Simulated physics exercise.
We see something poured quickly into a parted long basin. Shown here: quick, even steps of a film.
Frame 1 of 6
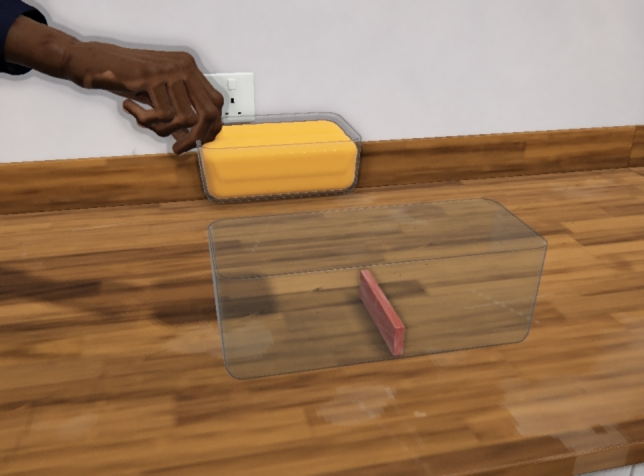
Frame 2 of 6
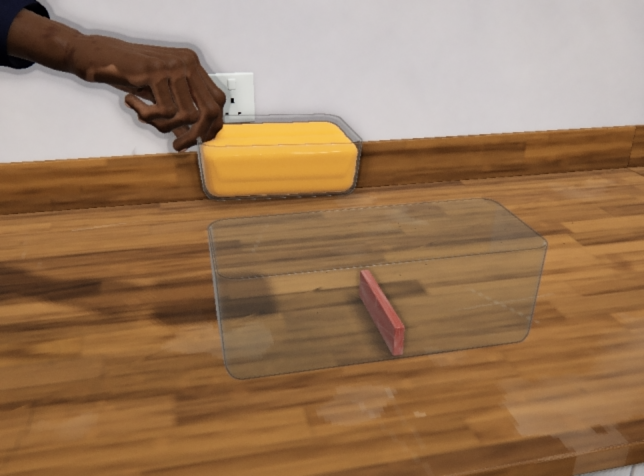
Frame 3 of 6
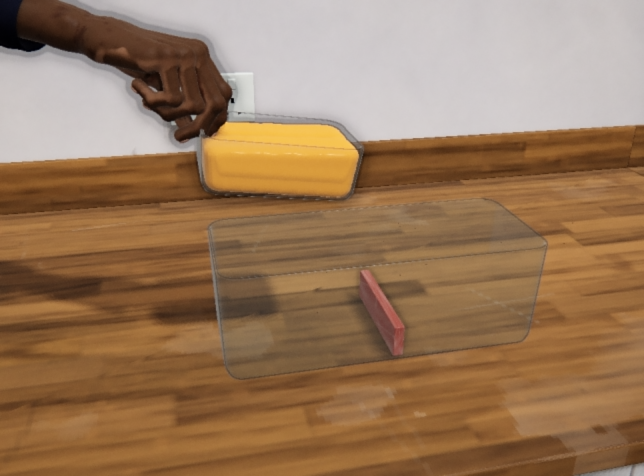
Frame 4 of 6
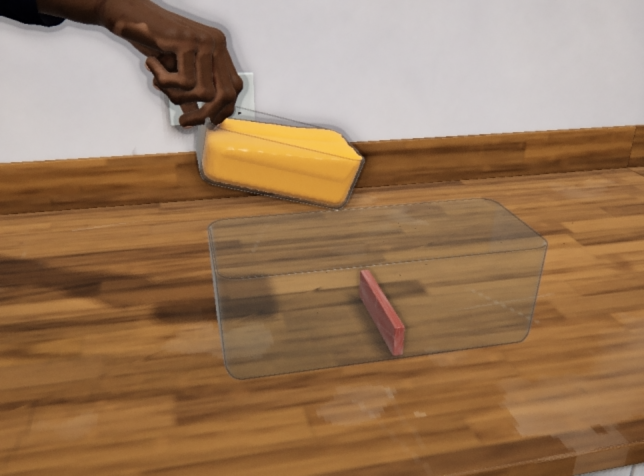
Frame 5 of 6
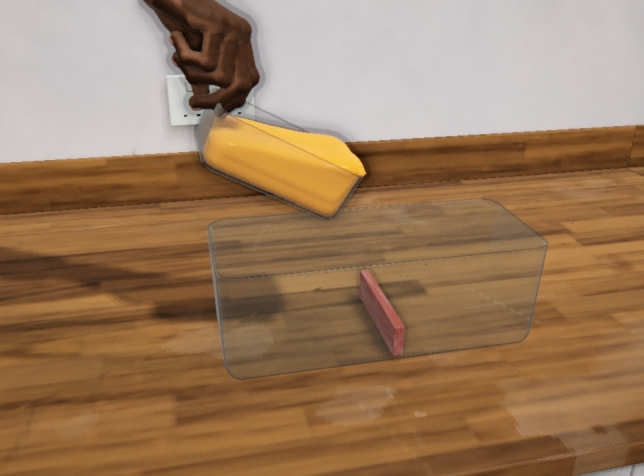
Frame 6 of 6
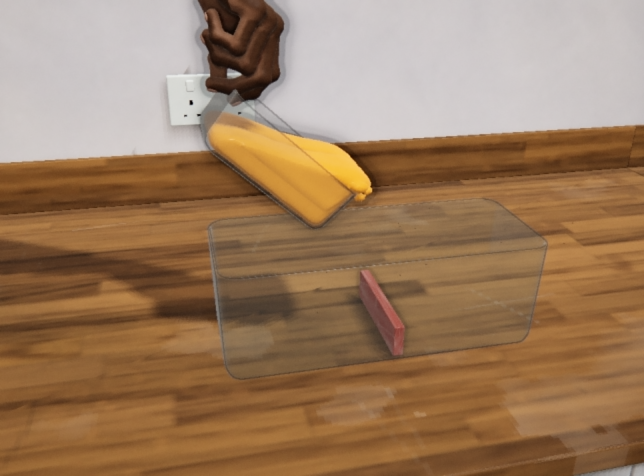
Yellow juice in a clear container being tipped steeply rightward by a hand, starting to spill over its rim above a divided basin.
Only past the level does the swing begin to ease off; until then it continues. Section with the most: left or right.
Favours the left.
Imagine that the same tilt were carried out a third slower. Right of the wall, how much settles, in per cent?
Estimate: Around 50 %.
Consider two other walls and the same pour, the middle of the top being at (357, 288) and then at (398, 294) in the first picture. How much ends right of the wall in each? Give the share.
First try close to 60 percent, second try close to 20 percent.
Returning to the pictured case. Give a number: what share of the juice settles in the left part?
60 % or thereabouts.
A moment on, the tilt is 118° and 8 per cent is still to pour, 62 is left of the wall and 27 right of it.
Next, the tilt is 121° and 0 per cent is still to pour, 57 is left of the wall and 32 right of it.
Then the tilt is 121° and 0 per cent is still to pour, 60 is left of the wall and 33 right of it.
Later the tilt is 121° and 0 per cent is still to pour, 60 is left of the wall and 34 right of it.
At rest 60 per cent lies left of the wall, 34 right of it and 7 outside.
